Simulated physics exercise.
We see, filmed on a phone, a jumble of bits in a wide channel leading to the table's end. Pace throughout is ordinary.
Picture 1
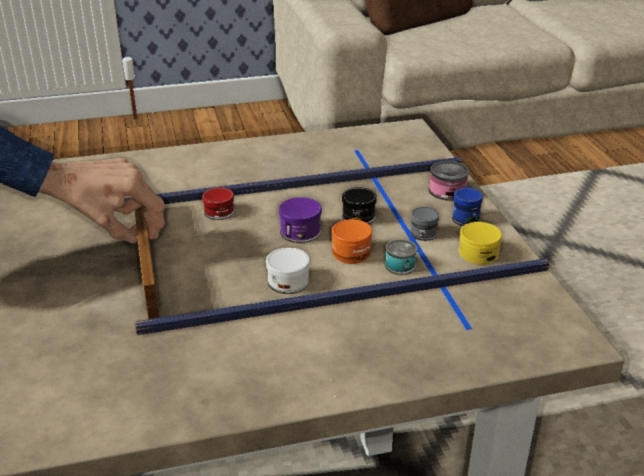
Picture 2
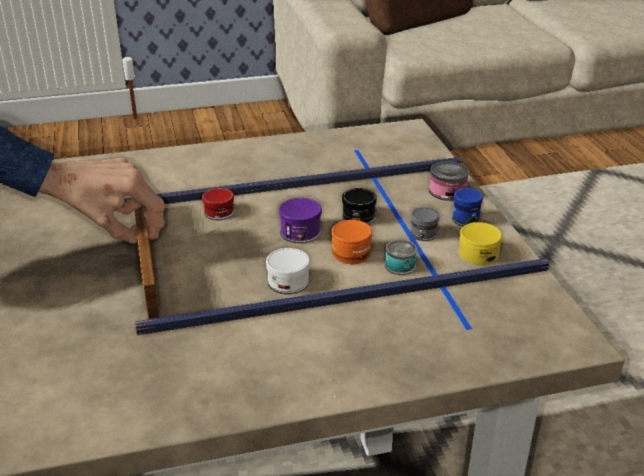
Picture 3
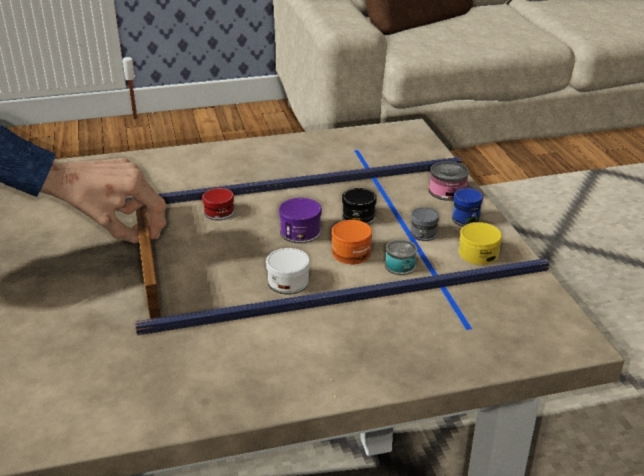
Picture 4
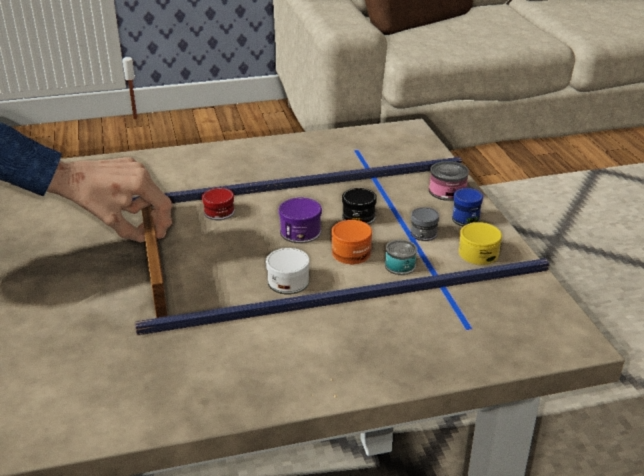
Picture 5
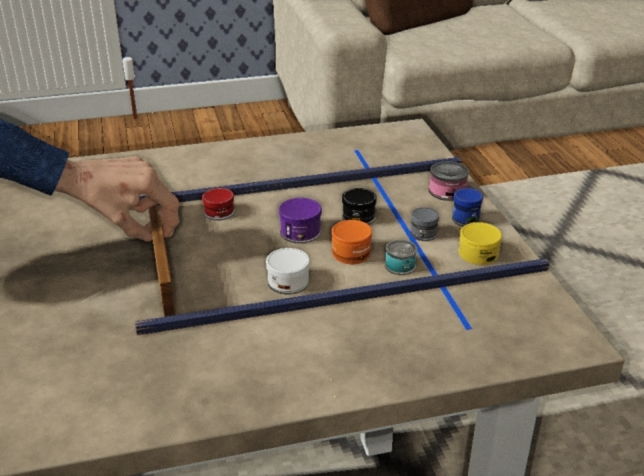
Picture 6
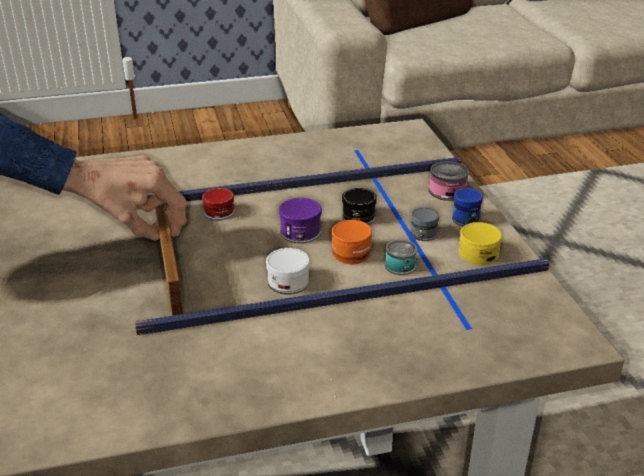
In the video, a hand holds a wooden board upright between two dark rails on a table and slides it slightly to the right, while the colourful pots and tubs around a blue tape line stay still.
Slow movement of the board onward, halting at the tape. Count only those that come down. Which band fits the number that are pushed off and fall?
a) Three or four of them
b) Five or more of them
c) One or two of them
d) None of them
None of them.
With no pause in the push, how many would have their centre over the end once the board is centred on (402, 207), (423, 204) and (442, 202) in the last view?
Middles past end - pos 1: 0, pos 2: 1, pos 3: 1.
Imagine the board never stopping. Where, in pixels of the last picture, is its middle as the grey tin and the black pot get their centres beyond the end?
Estimated middle: (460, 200), and (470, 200) for the other.
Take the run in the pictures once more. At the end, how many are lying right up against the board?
Result: 4 in all.
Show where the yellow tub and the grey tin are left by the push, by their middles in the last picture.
The first ends close to (511, 238), the second close to (454, 218).
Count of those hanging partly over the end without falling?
You'd get 0.
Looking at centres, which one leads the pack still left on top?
It's the yellow tub that ends nearest.
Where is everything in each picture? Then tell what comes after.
The first picture shows pink pot (449, 181); blue pot (467, 207); yellow tub (480, 243); board (144, 242); tape (403, 225).
The second picture shows blue pot (467, 208); turquoise tin (401, 257).
The third picture shows yellow tub (480, 244); red pot (219, 204).
The fourth picture shows pink pot (449, 181); orange tub (352, 242).
The fifth picture shows blue pot (467, 208); purple pot (300, 220).
The sixth picture shows pink pot (449, 181); blue pot (467, 208); yellow tub (480, 244); board (166, 239); tape (403, 225).
Early on, none off yet; pink pot at rest near (449, 181); blue pot at rest near (467, 208); yellow tub at rest near (480, 244).
Finally, the number that fall off is zero.
